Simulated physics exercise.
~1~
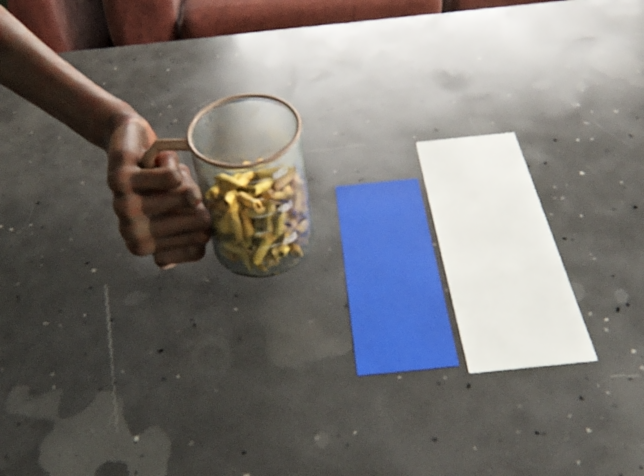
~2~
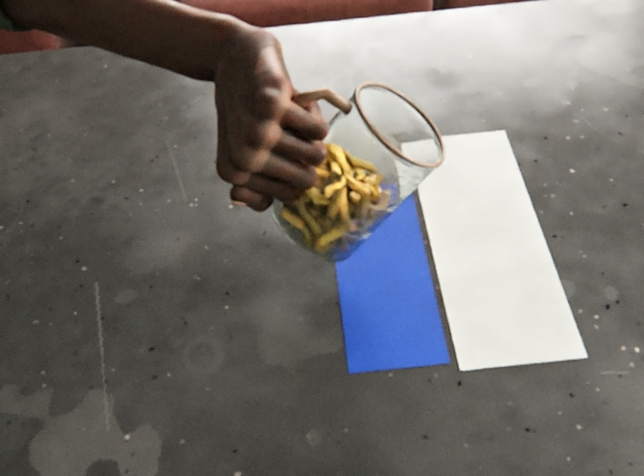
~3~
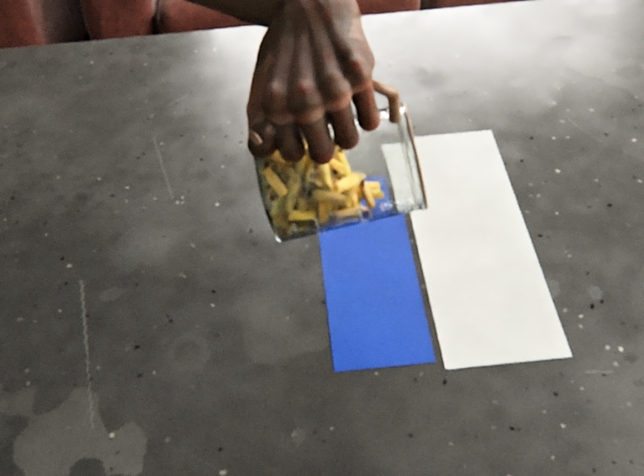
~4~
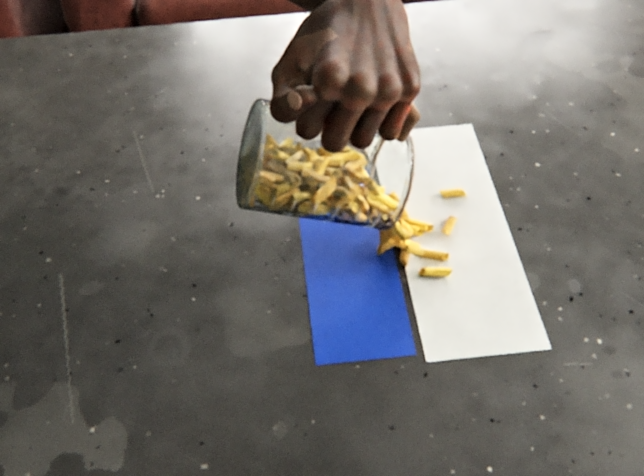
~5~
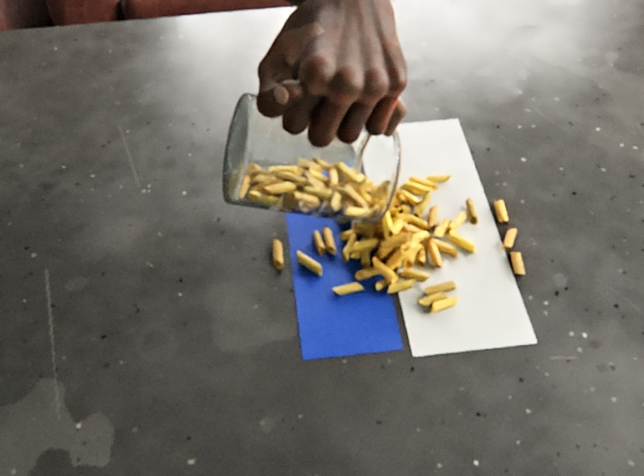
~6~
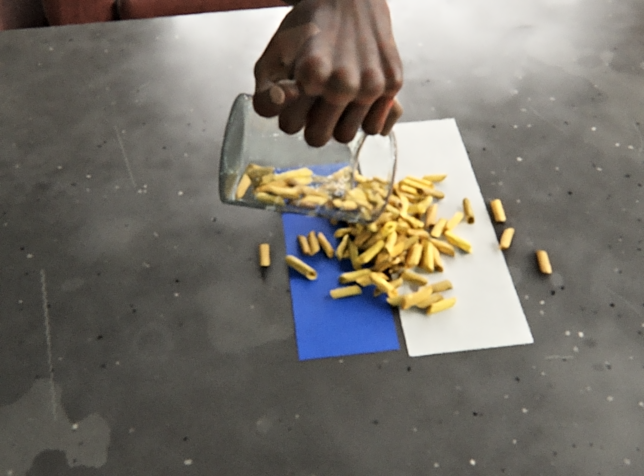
The footage shows a hand lifting a glass jug of dry pasta over a dark table, moving it right and tipping it onto its side, so pieces spill across adjoining blue and white mats, a few landing on the bare table, while some pasta remains in the jug.
